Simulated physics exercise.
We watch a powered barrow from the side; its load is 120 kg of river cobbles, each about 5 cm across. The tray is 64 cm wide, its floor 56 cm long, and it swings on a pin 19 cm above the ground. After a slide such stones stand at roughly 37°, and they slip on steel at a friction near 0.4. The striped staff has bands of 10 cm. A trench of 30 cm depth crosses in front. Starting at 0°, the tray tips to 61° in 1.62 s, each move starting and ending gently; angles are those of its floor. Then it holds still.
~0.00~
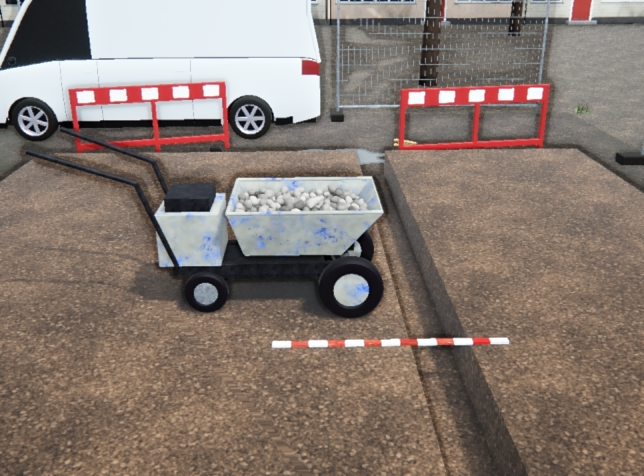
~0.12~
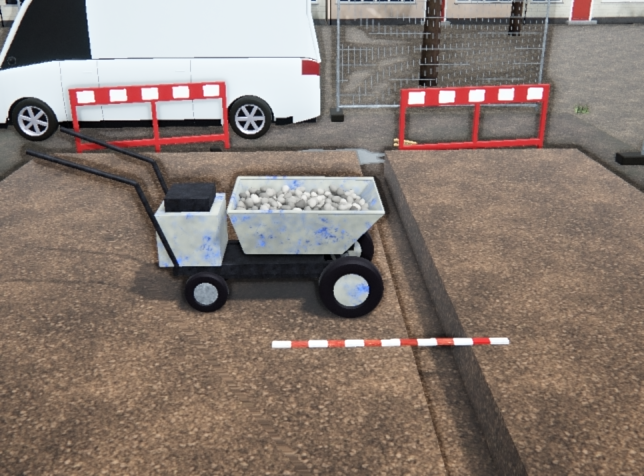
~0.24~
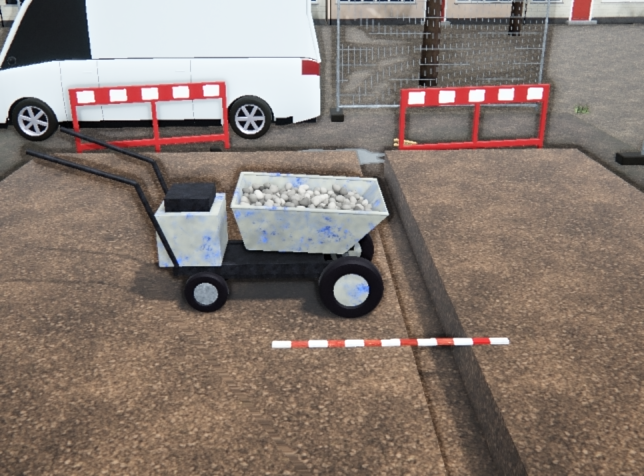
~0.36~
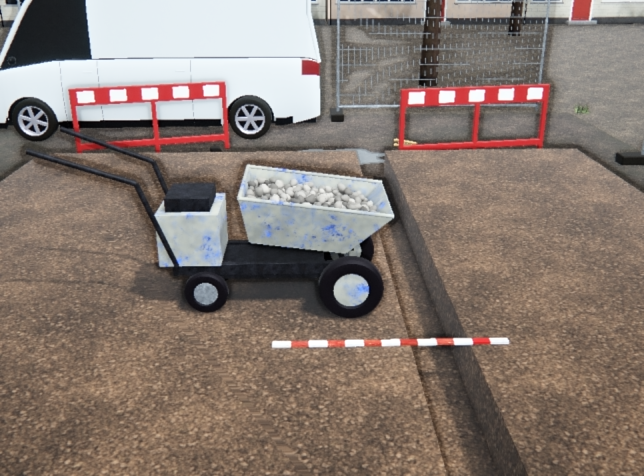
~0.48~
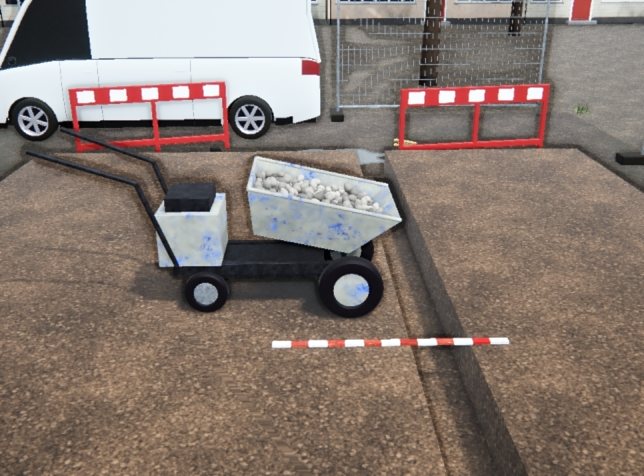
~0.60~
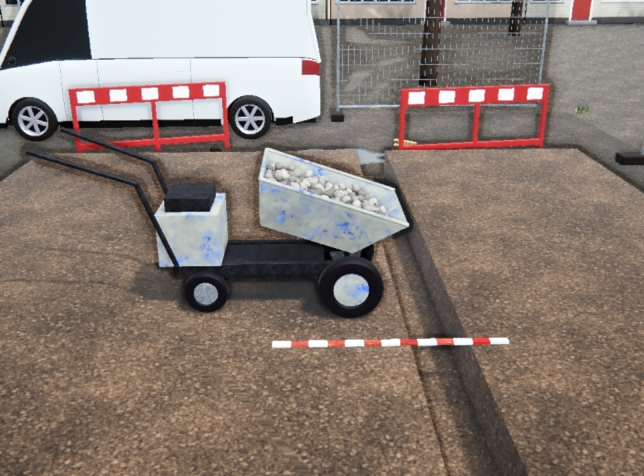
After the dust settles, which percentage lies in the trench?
Some 49 per cent of it.
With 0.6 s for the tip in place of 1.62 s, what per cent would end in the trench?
In that case some 35 per cent.
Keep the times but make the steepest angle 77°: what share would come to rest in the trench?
Then about 45 per cent.
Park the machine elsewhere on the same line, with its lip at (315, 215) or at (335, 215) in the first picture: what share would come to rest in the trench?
Near 65 per cent from the first place, 85 from the second.
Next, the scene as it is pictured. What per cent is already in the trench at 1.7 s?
Some 10 per cent.
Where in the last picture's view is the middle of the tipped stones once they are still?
Near (442, 313).
After 1.2 s the floor is at 52°; 100 % in the tray; the foremost stones are at (426, 244).
After 1.7 s the floor is at 61°; 71 % in the tray, 10 % in the trench, 19 % past the trench; the foremost stones are at (491, 292).
After 2.1 s the floor is at 61°; 47 % in the tray, 17 % in the trench, 36 % past the trench; the foremost stones are at (542, 289).
After 4.0 s the floor is at 61°; 13 % in the tray, 49 % in the trench, 38 % past the trench; the foremost stones are at (591, 294).
